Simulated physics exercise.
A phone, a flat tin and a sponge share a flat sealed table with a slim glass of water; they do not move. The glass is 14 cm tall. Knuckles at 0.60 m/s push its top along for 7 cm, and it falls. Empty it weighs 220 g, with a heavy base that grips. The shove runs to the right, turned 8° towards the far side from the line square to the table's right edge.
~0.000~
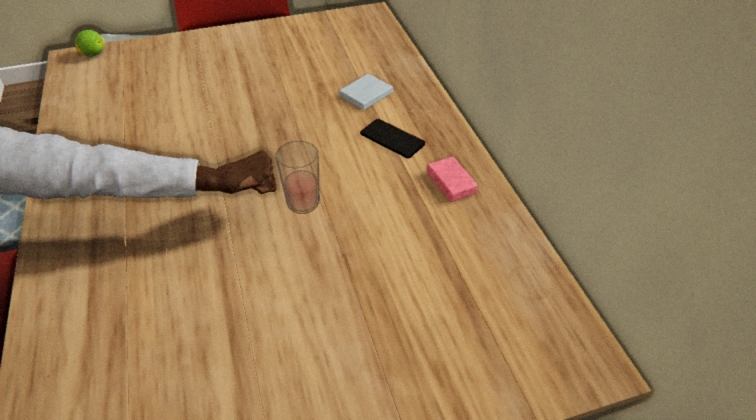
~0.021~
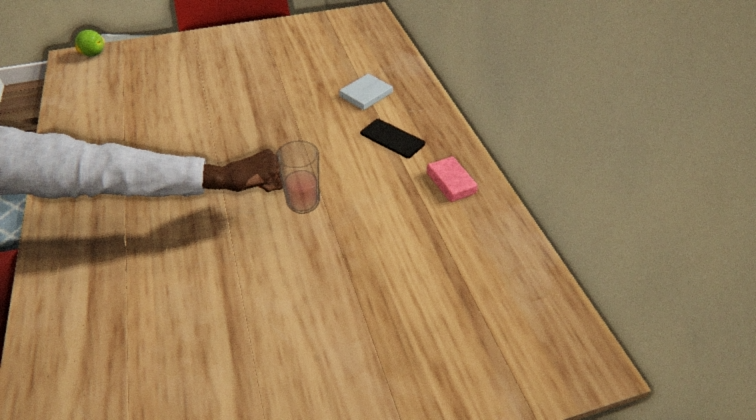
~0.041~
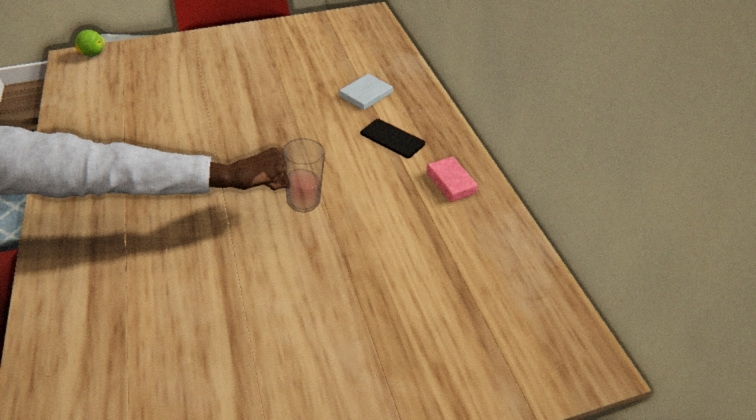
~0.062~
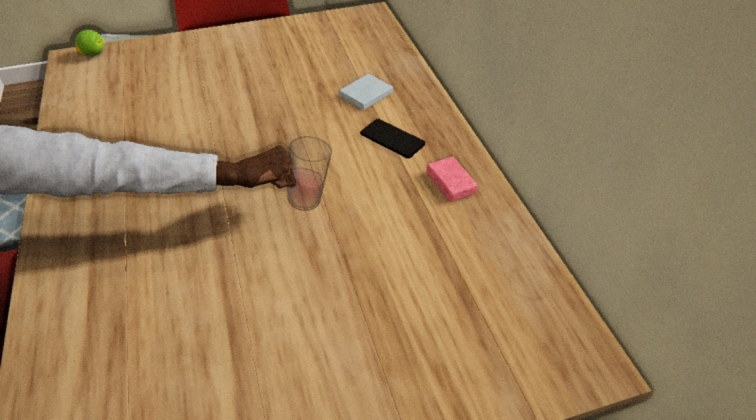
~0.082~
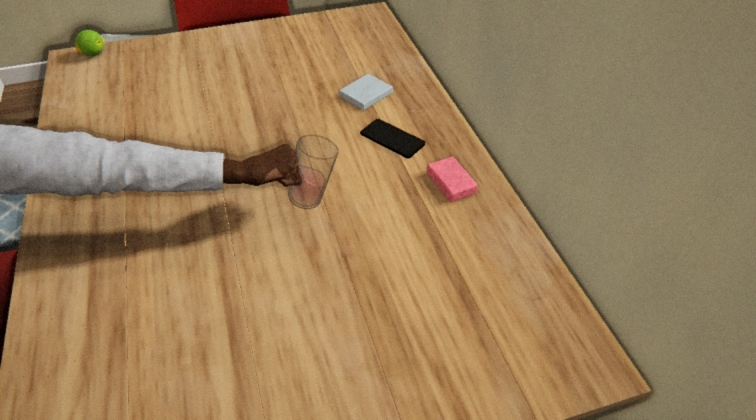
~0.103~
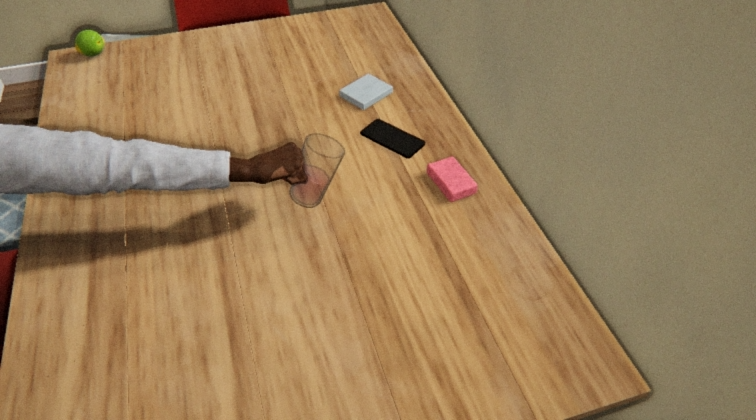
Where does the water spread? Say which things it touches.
Phone: Gets wet; flat tin: Keeps dry; sponge: Gets wet.
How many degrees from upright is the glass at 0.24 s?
It is at some 66°.
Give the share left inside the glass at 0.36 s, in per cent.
About 80 per cent.
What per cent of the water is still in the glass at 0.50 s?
Near 38 in a hundred.
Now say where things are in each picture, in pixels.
It leans 0°; the fist is at (264, 169); the water meets the walls at (284, 184) and (316, 178); the phone is at (393, 136); the flat tin is at (366, 88); the sponge is at (452, 174), in the first frame.
It leans 0°; the fist is at (270, 167); the water meets the walls at (284, 184) and (317, 177), in the second frame.
It leans 6°; the fist is at (276, 165); the water meets the walls at (287, 178) and (318, 177), in the third frame.
It leans 12°; the fist is at (282, 164); the water meets the walls at (291, 172) and (322, 177), in the fourth frame.
It leans 18°; the fist is at (288, 162); the water meets the walls at (295, 172) and (326, 177), in the fifth frame.
It leans 24°; the fist is at (294, 160); the water meets the walls at (297, 178) and (329, 175), in the sixth frame.
After 0.24 s the tilt is 66° and 100 per cent is in the glass, 0 has run off the table; wet so far, nothing.
After 0.36 s the tilt is 87° and 80 per cent is in the glass, 0 has run off the table; wet so far, nothing.
After 0.50 s the tilt is 87° and 37 per cent is in the glass, 0 has run off the table; wet so far, phone, sponge.
After 0.74 s the tilt is 87° and 19 per cent is in the glass, 9 has run off the table; wet so far, phone, sponge.
In the end 8 per cent is in the glass, 26 has run off the table; wet so far, phone, sponge.
